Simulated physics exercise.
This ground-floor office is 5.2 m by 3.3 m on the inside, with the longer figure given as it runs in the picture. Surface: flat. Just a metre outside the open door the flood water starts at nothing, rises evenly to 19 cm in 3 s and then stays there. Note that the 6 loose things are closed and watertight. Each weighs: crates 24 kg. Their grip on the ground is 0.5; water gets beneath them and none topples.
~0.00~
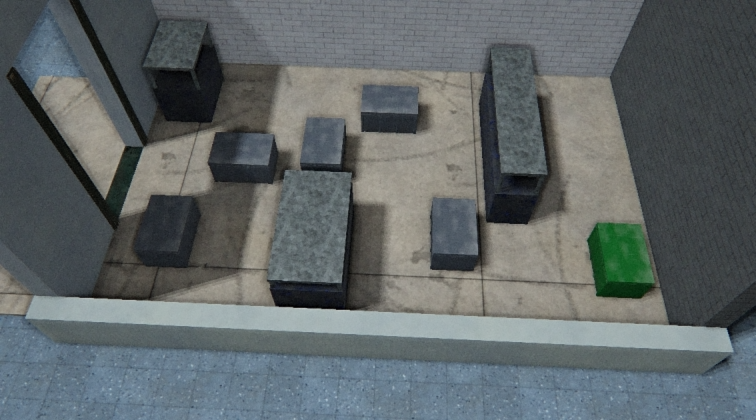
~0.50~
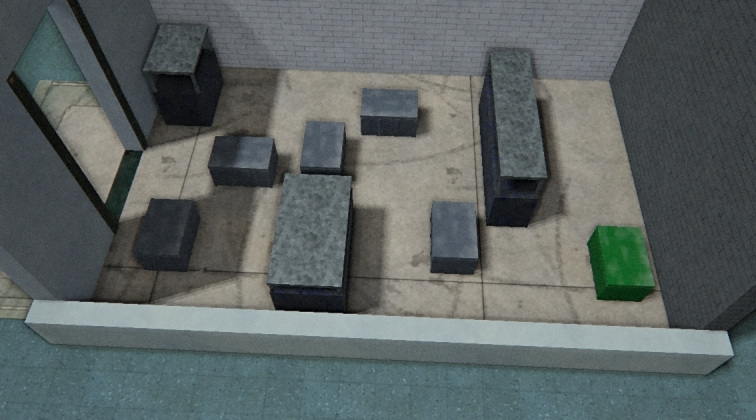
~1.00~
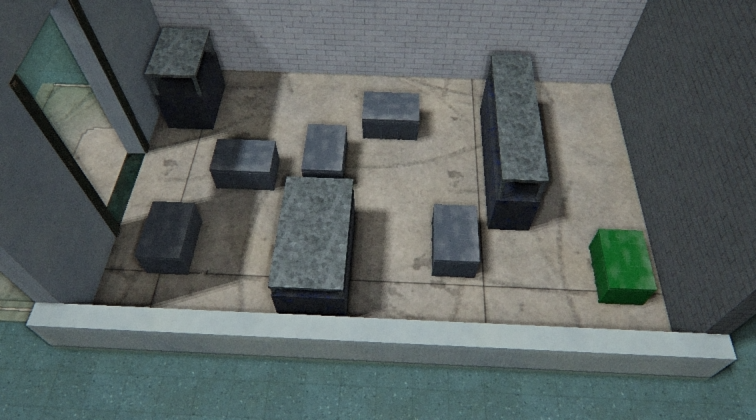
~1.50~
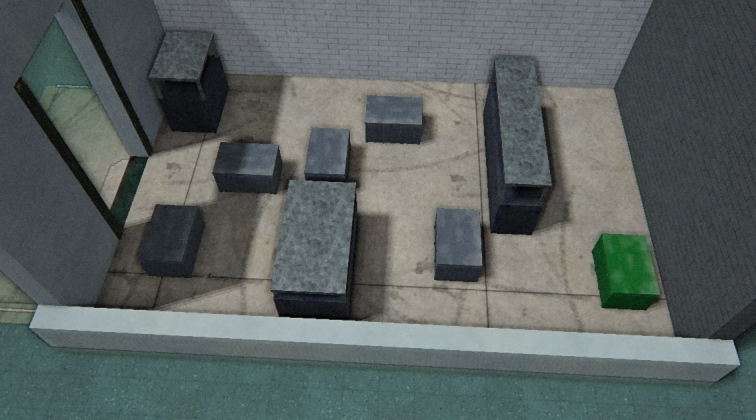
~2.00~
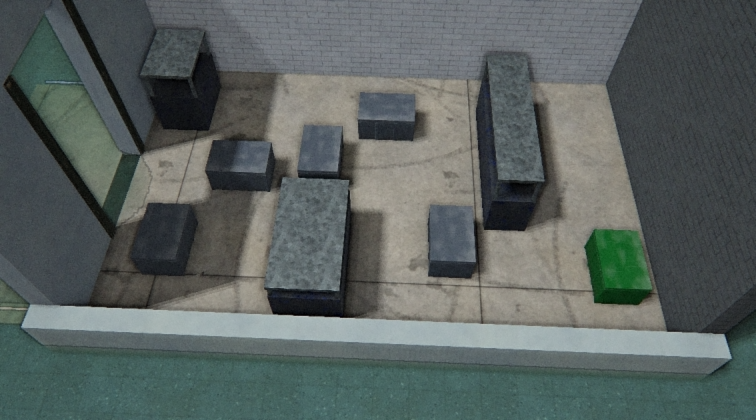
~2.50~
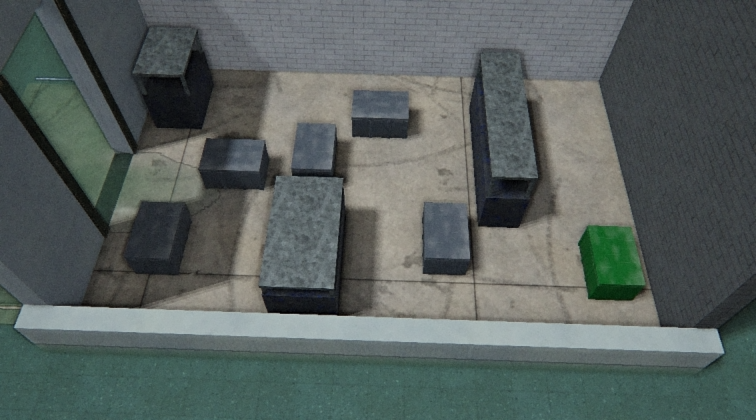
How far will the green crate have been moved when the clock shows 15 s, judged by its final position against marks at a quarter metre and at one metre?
It will sit tight.
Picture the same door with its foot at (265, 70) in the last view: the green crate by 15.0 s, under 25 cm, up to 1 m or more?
Note: Green crate essentially stationary.
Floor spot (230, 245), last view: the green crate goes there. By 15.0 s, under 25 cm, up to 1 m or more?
Short answer, it goes a modest way.
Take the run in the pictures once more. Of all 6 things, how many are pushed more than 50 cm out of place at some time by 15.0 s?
The answer here is 5.
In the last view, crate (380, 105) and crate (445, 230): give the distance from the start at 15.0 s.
Shifts: 60 cm / 60 cm.
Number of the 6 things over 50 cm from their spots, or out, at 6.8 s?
It comes to 0.
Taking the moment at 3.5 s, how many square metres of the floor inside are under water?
2.5 m2.
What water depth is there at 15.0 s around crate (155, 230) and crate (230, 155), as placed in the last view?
I'd put it at 10 cm and 8 cm respectively.
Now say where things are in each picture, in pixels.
In the first picture, the green crate at (625, 252), on the bottom; 0.0 m2 under water; 0 of 6 have shifted.
In the second picture, the green crate at (625, 255), on the bottom; water covers 0.0 m2; 0 of 6 have shifted.
In the third picture, the green crate at (627, 258), on the bottom; water covers 0.0 m2; 0 of 6 have shifted.
In the fourth picture, the green crate at (630, 263) rests on the ground; 0.0 m2 under water; 0 of 6 have shifted.
In the fifth picture, the green crate at (622, 258) rests on the ground; 0.1 m2 under water; 0 of 6 have shifted.
In the sixth picture, the green crate at (616, 254), on the bottom; water covers 0.7 m2; 0 of 6 have shifted.
After 3.5 s the green crate is near (616, 254), 0.0 m from its start, aground; 0 afloat.
After 6.8 s the green crate is near (616, 254), 0.0 m from its start, aground; 0 afloat.
After 11.0 s the green crate is near (616, 254), 0.0 m from its start, aground; 2 afloat.
After 15.0 s the green crate is near (616, 254), 0.0 m from its start, aground; 4 afloat.
